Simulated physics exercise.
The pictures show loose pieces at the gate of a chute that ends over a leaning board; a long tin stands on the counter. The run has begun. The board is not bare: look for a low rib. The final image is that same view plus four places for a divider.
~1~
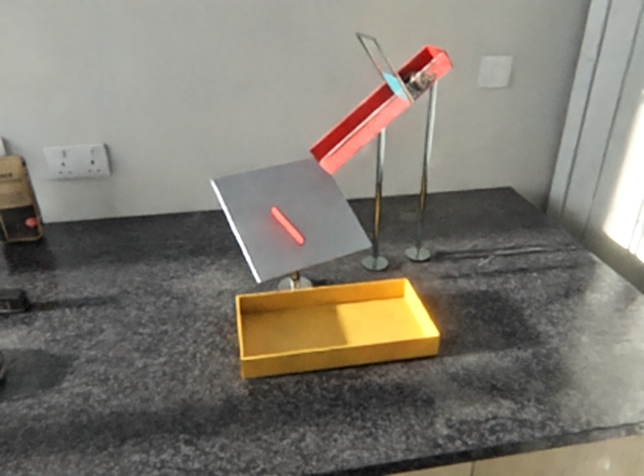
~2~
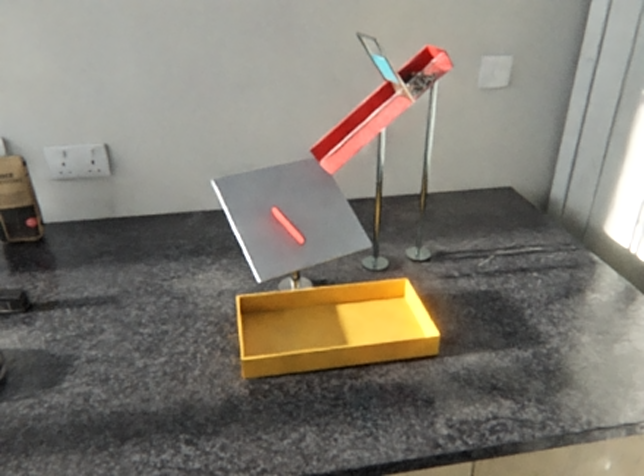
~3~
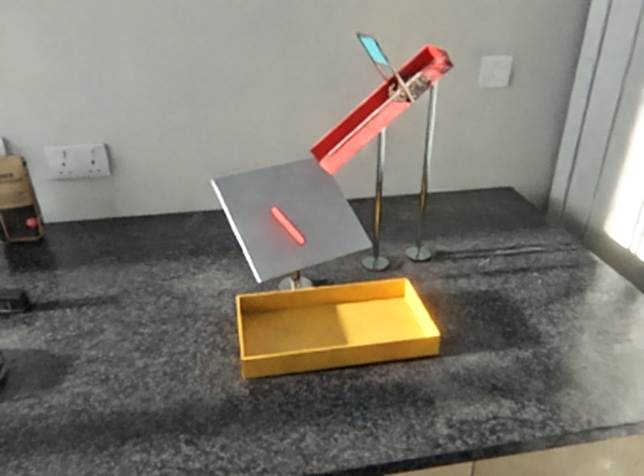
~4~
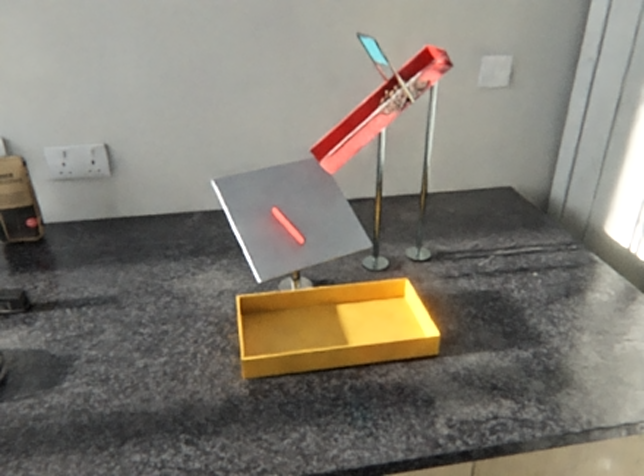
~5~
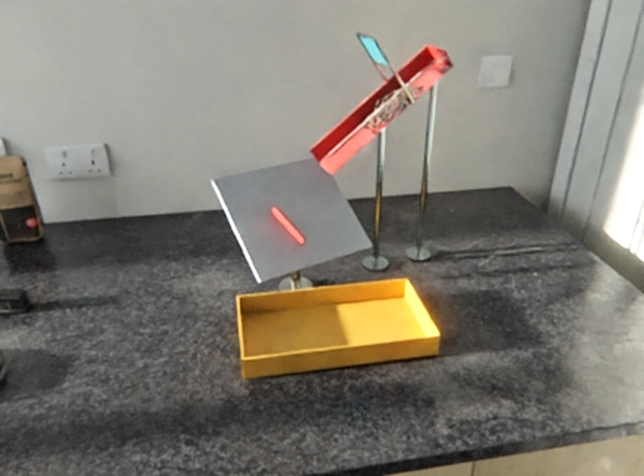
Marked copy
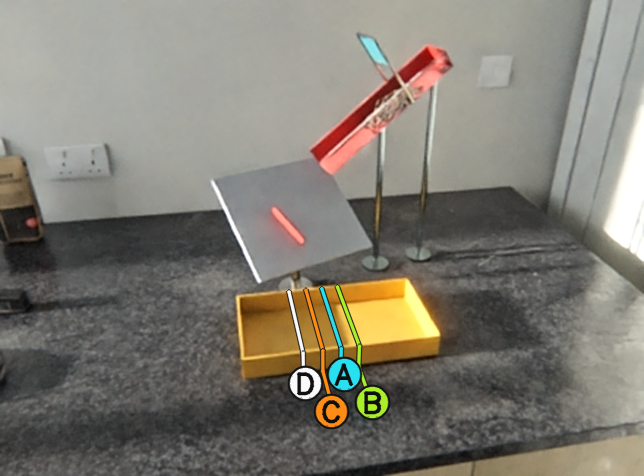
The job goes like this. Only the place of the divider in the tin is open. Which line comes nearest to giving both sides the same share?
It is B.
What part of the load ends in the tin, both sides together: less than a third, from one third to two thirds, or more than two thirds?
More than two thirds.
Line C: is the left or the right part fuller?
Right.
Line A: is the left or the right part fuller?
More lands on the right.
On the marked copy, line A crosses the front rim at (341, 347); line B crosses the front rim at (359, 345); line C crosses the front rim at (322, 349); line D crosses the front rim at (302, 352).
With A, of what is caught, a small part on the left of the divider, most on the right.
With B, of what is caught, about half on the left of the divider, about half on the right.
With C, of what is caught, a small part on the left of the divider, nearly all on the right.
With D, of what is caught, a small part on the left of the divider, nearly all on the right.
